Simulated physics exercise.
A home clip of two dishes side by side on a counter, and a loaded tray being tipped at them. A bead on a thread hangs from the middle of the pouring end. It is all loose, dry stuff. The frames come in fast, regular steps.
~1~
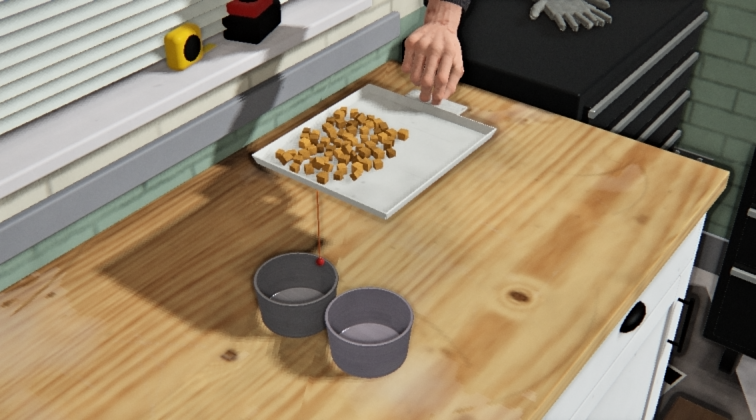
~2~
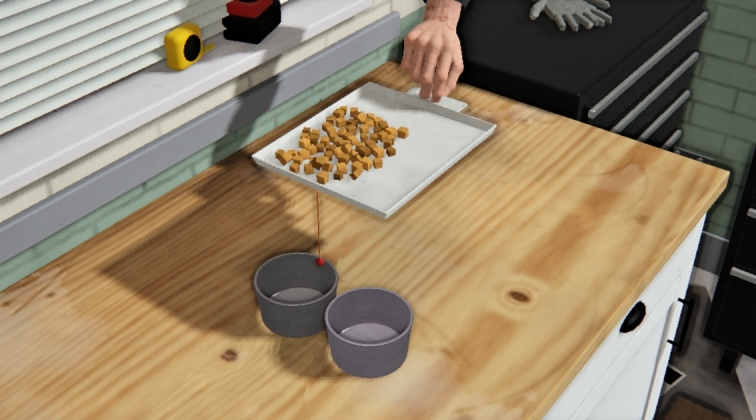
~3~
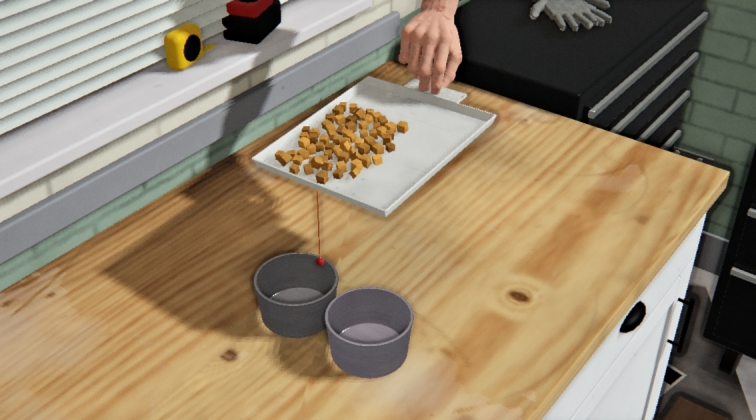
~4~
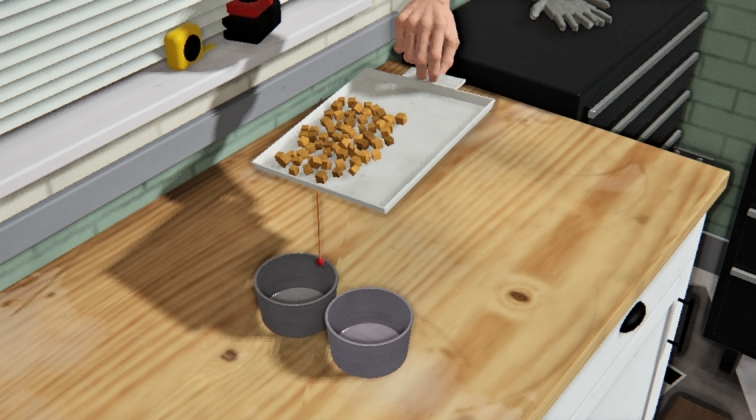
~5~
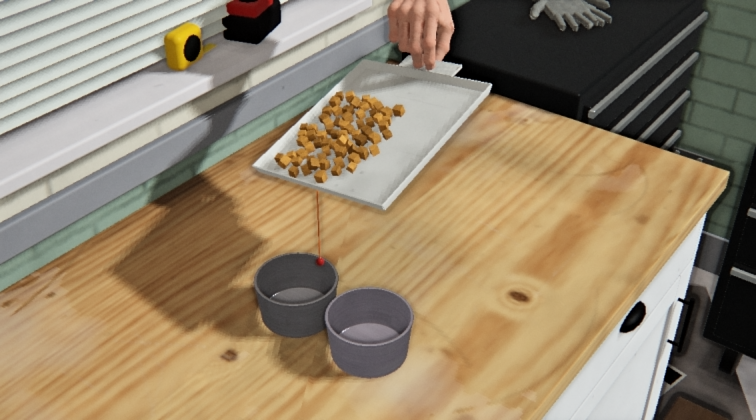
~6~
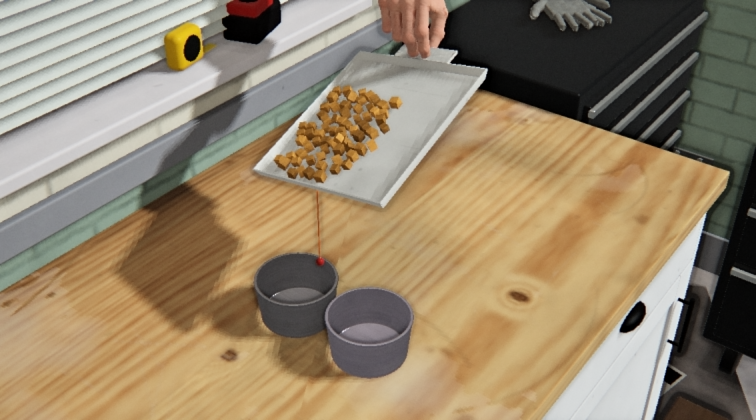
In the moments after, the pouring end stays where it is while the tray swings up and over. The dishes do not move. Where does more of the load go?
The left-hand one ends fuller.
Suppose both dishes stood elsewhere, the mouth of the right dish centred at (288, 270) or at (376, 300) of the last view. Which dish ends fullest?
One: The right one. Two: The left dish.
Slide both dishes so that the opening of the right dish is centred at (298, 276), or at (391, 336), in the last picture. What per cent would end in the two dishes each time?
Roughly 40 per cent, and 0 per cent.
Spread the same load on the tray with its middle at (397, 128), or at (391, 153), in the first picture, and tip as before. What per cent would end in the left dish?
The first gives 10 %, the second 20 %.
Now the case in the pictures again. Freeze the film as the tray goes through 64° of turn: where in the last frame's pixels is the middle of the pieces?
Roughly at (298, 148).
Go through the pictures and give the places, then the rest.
The first frame shows corners of the pouring end at (257, 155) and (386, 210), level; middle of the load at (347, 146), croutons; left dish at (270, 314); right dish at (343, 353); bead on its thread at (320, 262).
The second frame shows corners of the pouring end at (257, 155) and (386, 210), level; middle of the load at (347, 145).
The third frame shows corners of the pouring end at (257, 158) and (385, 208), tipped barely, lowest at the left corner; middle of the load at (346, 143).
The fourth frame shows corners of the pouring end at (257, 161) and (384, 205), tipped a little, lowest at the left corner; middle of the load at (345, 139).
The fifth frame shows corners of the pouring end at (257, 164) and (382, 202), tipped clearly, lowest at the left corner; middle of the load at (344, 135).
The sixth frame shows corners of the pouring end at (257, 167) and (380, 200), tipped clearly, lowest at the left corner; middle of the load at (342, 132), a small part on the move; left dish at (270, 314); right dish at (343, 353).
Soon, tray tipped steeply; all on the tray.
A while on, tray tipped past a quarter turn; about half on the tray; a small part in the left dish; a stray few outside both; about half in the air.
Towards the end, tray tipped past a quarter turn; about a quarter in the left dish; most outside both.
Finally, tray tipped past a quarter turn; none in the right dish; about a quarter in the left dish; most outside both.
